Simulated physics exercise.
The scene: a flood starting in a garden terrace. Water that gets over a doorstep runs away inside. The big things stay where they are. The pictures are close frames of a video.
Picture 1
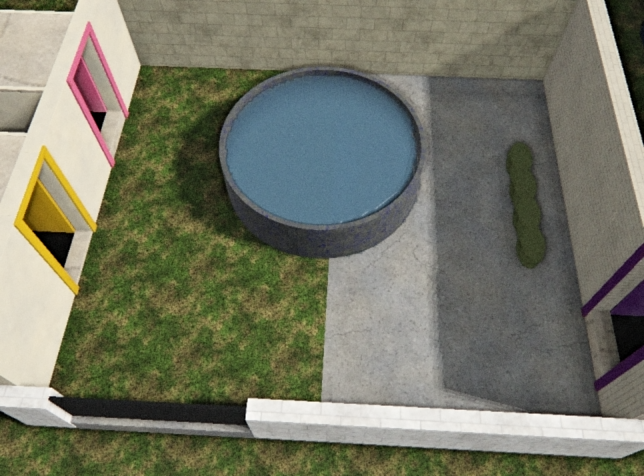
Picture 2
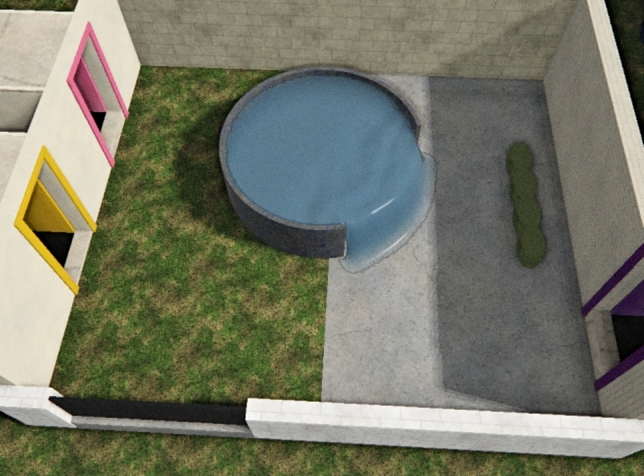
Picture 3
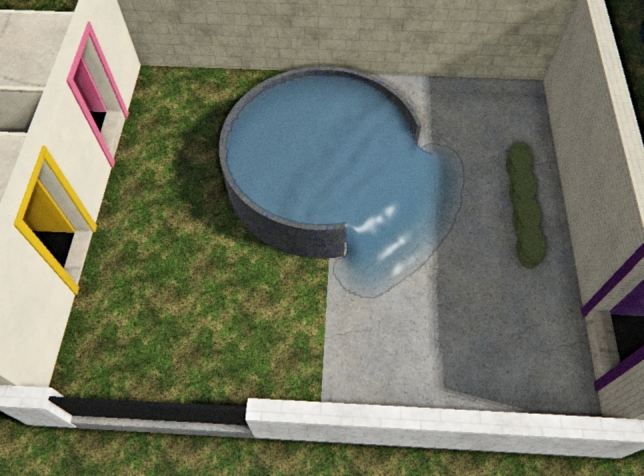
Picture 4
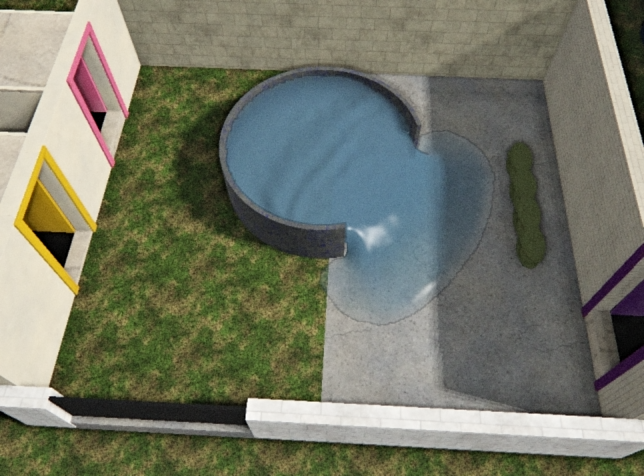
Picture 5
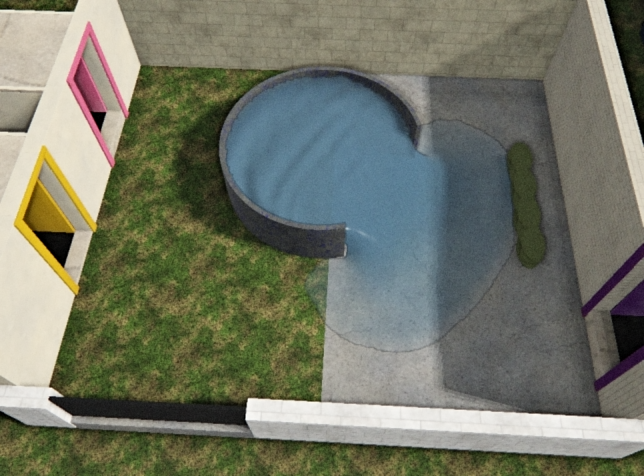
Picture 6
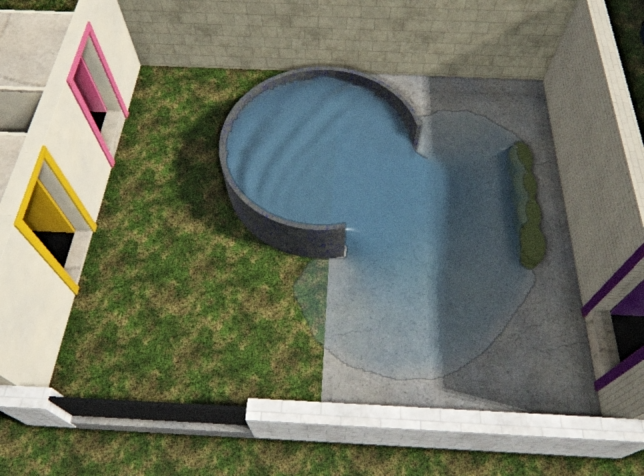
Water poured out through a gap that opened in the lower right side of the round pool, spreading across the grey paving to the long green hedge and onto the edge of the grass.
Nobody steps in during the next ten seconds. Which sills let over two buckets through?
The purple door lets in a lot; the yellow door lets in a lot; the pink door admits no more than that.
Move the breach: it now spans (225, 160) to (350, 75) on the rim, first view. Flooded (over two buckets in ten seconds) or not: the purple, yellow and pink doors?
The purple one takes less; the yellow one takes more; the pink one lets more in.
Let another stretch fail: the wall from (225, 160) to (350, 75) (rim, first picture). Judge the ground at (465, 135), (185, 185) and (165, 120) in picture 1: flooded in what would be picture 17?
In turn: Flooded, under water, covered.
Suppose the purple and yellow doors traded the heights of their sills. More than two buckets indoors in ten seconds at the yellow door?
Yellow door takes less.
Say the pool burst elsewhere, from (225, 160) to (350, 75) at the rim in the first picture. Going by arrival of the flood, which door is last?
The purple-painted one.
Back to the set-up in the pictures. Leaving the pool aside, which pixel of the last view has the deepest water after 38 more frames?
I would point to (544, 87).
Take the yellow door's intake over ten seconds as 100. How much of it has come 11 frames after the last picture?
Near 0 in a hundred.
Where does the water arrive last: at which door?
I say the one in pink.
A moment on, water covers 40 % of the floor; the purple door wet at the sill, nothing in, the yellow door not reached, the pink door not reached.
Next, water covers 45 % of the floor; the purple door under two buckets in, the yellow door not reached, the pink door not reached.
Then, water covers 55 % of the floor; the purple door far over two buckets in, the yellow door not reached, the pink door not reached.
Later, water covers 90 % of the floor; the purple door far over two buckets in, the yellow door under two buckets in, the pink door not reached.
In the end, water covers 95 % of the floor; the purple door far over two buckets in, the yellow door over two buckets in, the pink door wet at the sill, nothing in.
